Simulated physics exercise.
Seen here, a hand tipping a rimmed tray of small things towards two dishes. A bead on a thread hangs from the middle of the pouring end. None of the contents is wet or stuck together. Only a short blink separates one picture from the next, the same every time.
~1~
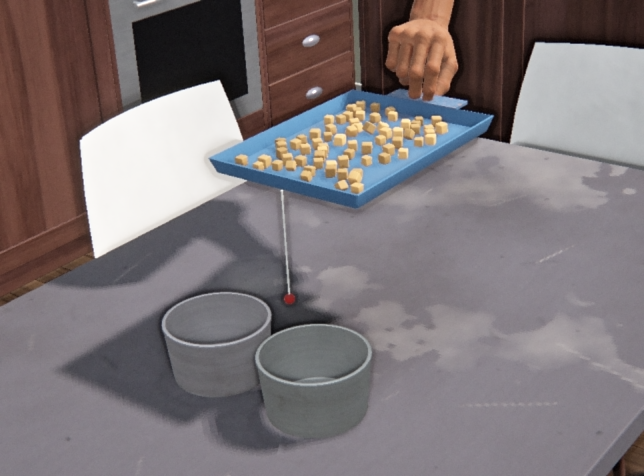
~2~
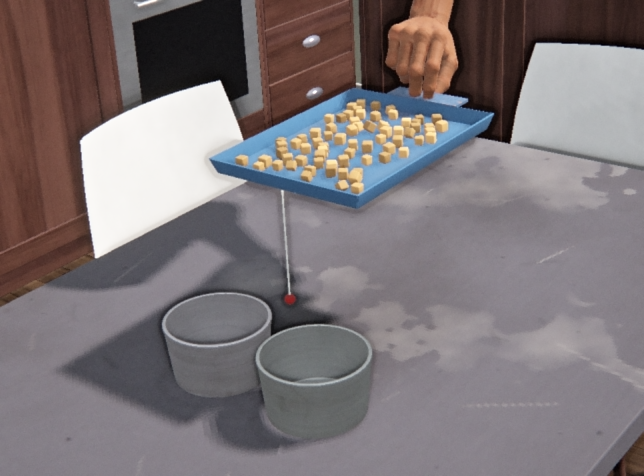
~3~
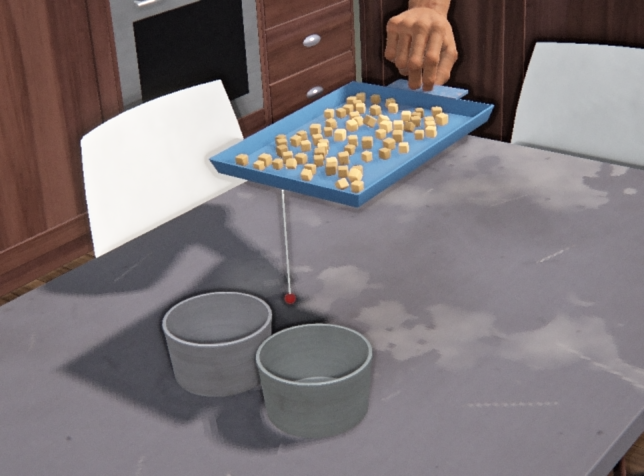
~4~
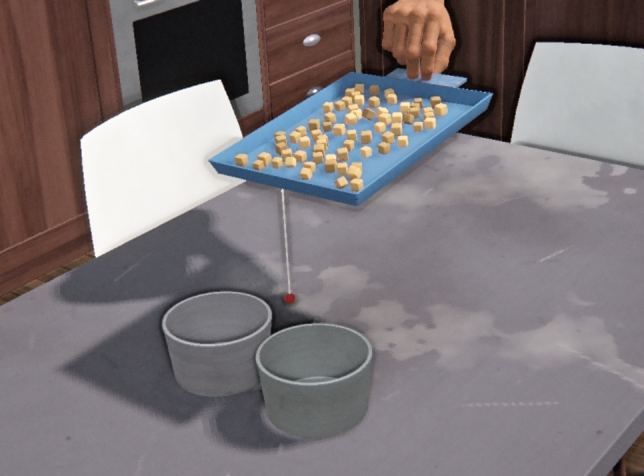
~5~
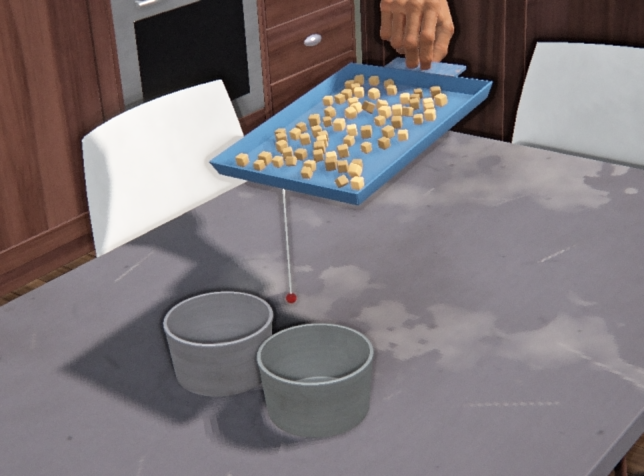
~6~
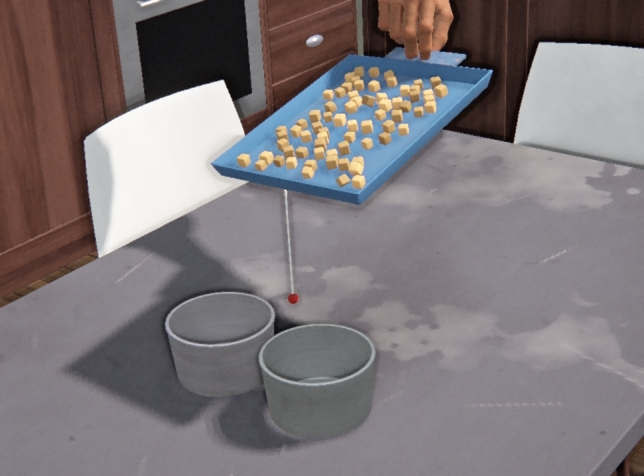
At first, a hand holds a blue tray scattered with small wooden cubes above a grey table, with two grey dishes below and a red bead hanging on a thread. Then the hand slowly raises the far end, tilting the tray slightly towards the dishes, while the cubes stay on it.
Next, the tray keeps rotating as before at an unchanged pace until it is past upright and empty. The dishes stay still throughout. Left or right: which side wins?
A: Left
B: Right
The answer is A.
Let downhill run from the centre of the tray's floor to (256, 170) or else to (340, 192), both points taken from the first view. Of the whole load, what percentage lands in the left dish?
About 70 %, then 0 %.
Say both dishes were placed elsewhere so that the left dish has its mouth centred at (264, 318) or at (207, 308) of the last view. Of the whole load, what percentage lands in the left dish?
You'd end up with around 40 per cent and then around 60 per cent.
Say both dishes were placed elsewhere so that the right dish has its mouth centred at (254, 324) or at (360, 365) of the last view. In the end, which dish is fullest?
First try: The rightmost dish. Second try: The leftmost dish.
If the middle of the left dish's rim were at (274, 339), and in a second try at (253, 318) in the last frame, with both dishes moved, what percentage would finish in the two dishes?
Well, you'd get about 40 per cent and then about 50 per cent.
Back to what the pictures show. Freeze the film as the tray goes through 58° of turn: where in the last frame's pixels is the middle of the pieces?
The centre of the load shows up near (268, 153) in the last view.
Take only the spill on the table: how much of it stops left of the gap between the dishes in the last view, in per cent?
My estimate is some 80 per cent.
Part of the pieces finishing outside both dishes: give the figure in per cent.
Some 30 per cent.
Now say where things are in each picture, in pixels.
The first frame shows corners of the pouring end at (216, 157) and (356, 192), level; middle of the load at (340, 140), small wooden cubes; left dish at (183, 363); right dish at (280, 402); bead on its thread at (290, 299).
The second frame shows corners of the pouring end at (217, 157) and (356, 192), level; middle of the load at (340, 139).
The third frame shows corners of the pouring end at (217, 158) and (356, 191), tipped barely, lowest at the left corner; middle of the load at (340, 135).
The fourth frame shows corners of the pouring end at (216, 159) and (355, 190), tipped a little, lowest at the left corner; middle of the load at (339, 130).
The fifth frame shows corners of the pouring end at (217, 160) and (356, 190), tipped a little, lowest at the left corner; middle of the load at (339, 125).
The sixth frame shows corners of the pouring end at (218, 161) and (357, 190), tipped a little, lowest at the left corner; middle of the load at (340, 120); left dish at (186, 363); right dish at (283, 402).
Soon, tray tipped steeply; all on the tray.
A while on, tray tipped right over; nearly all on the tray; a stray few outside both; a stray few in the air.
Towards the end, tray tipped past a quarter turn; a small part in the right dish; about two thirds in the left dish; about a quarter outside both.
Finally, tray tipped past a quarter turn; a small part in the right dish; about two thirds in the left dish; about a quarter outside both.
